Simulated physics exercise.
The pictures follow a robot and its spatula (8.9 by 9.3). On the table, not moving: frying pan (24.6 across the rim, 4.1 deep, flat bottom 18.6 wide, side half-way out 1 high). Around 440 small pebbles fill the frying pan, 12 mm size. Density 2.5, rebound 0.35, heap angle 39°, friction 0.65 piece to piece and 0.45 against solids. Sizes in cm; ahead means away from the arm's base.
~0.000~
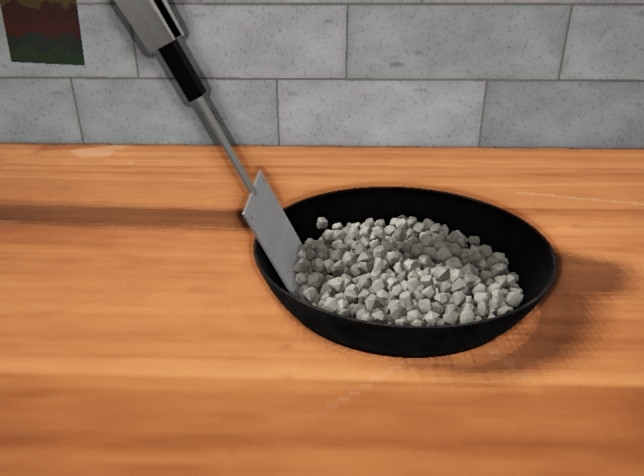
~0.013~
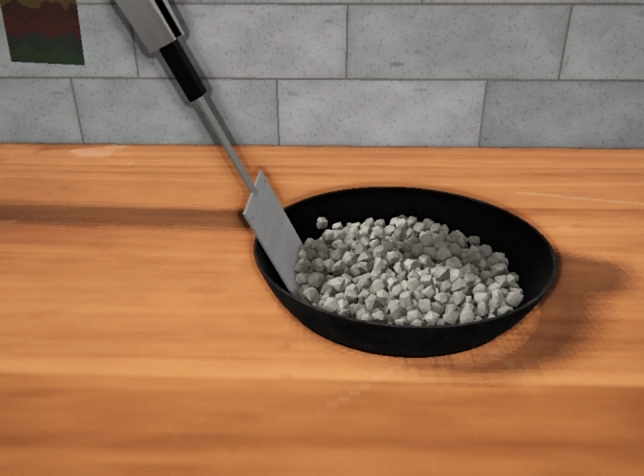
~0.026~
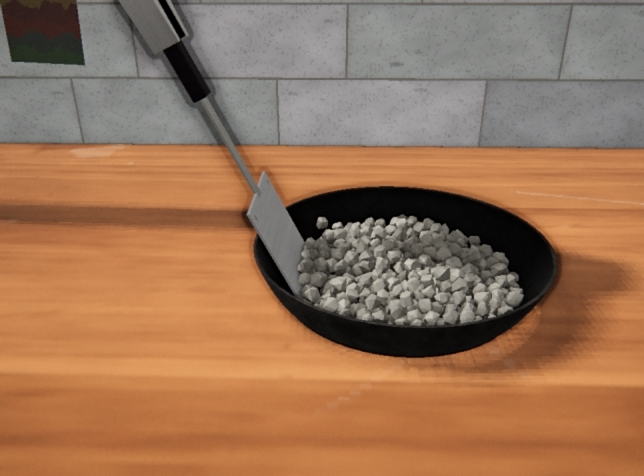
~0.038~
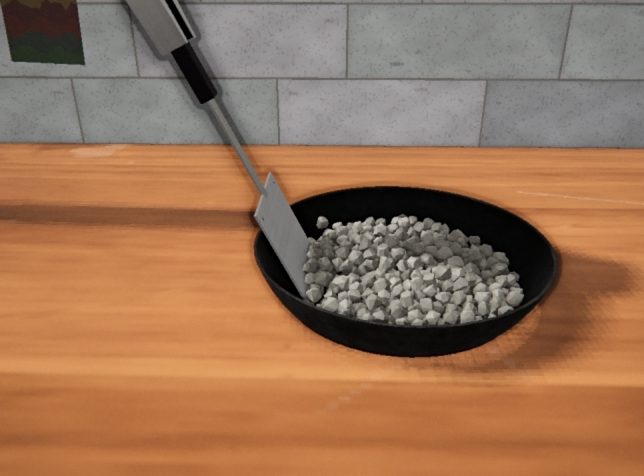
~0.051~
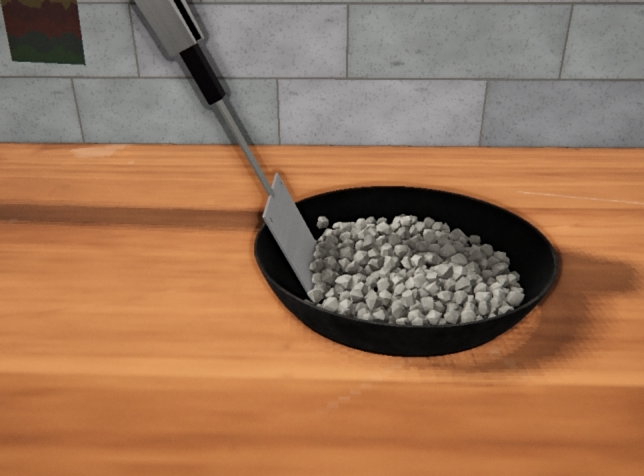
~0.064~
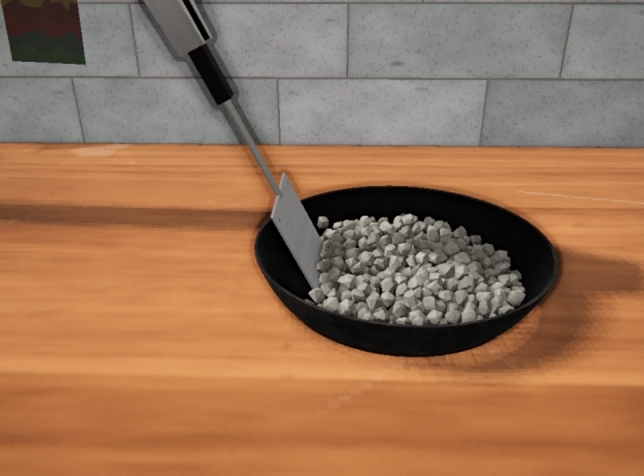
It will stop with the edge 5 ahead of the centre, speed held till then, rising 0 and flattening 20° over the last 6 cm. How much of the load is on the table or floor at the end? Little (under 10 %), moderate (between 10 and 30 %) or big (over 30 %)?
Answer: Little; under 10 % of the small pebbles finish on the table or floor.
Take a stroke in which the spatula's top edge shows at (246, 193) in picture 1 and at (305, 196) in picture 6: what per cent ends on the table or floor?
Some 5 per cent.
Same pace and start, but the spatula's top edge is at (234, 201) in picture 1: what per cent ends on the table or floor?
About 0 per cent.
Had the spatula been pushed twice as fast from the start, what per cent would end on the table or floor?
Then about 5 per cent.
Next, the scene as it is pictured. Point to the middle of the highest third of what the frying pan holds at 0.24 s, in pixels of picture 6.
Near (479, 247).
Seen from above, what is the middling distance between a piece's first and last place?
Roughly 5 cm.
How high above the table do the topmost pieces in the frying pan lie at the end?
About 6.0 cm.
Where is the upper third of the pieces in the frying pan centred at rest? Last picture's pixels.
At about (488, 246).
After 0.15 s, sloping 64°, highest piece 5 above the table; 445 in the frying pan.
After 0.24 s, sloping 54°, highest piece 6 above the table; 445 in the frying pan.
After 0.49 s, sloping 44°, highest piece 6 above the table; 437 in the frying pan, 7 on the table or floor, 1 on the blade or in flight.
After 1.54 s, sloping 44°, highest piece 6 above the table; 436 in the frying pan, 9 on the table or floor.
At rest, 436 in the frying pan, 9 on the table or floor. That is 2 % on the table or floor.
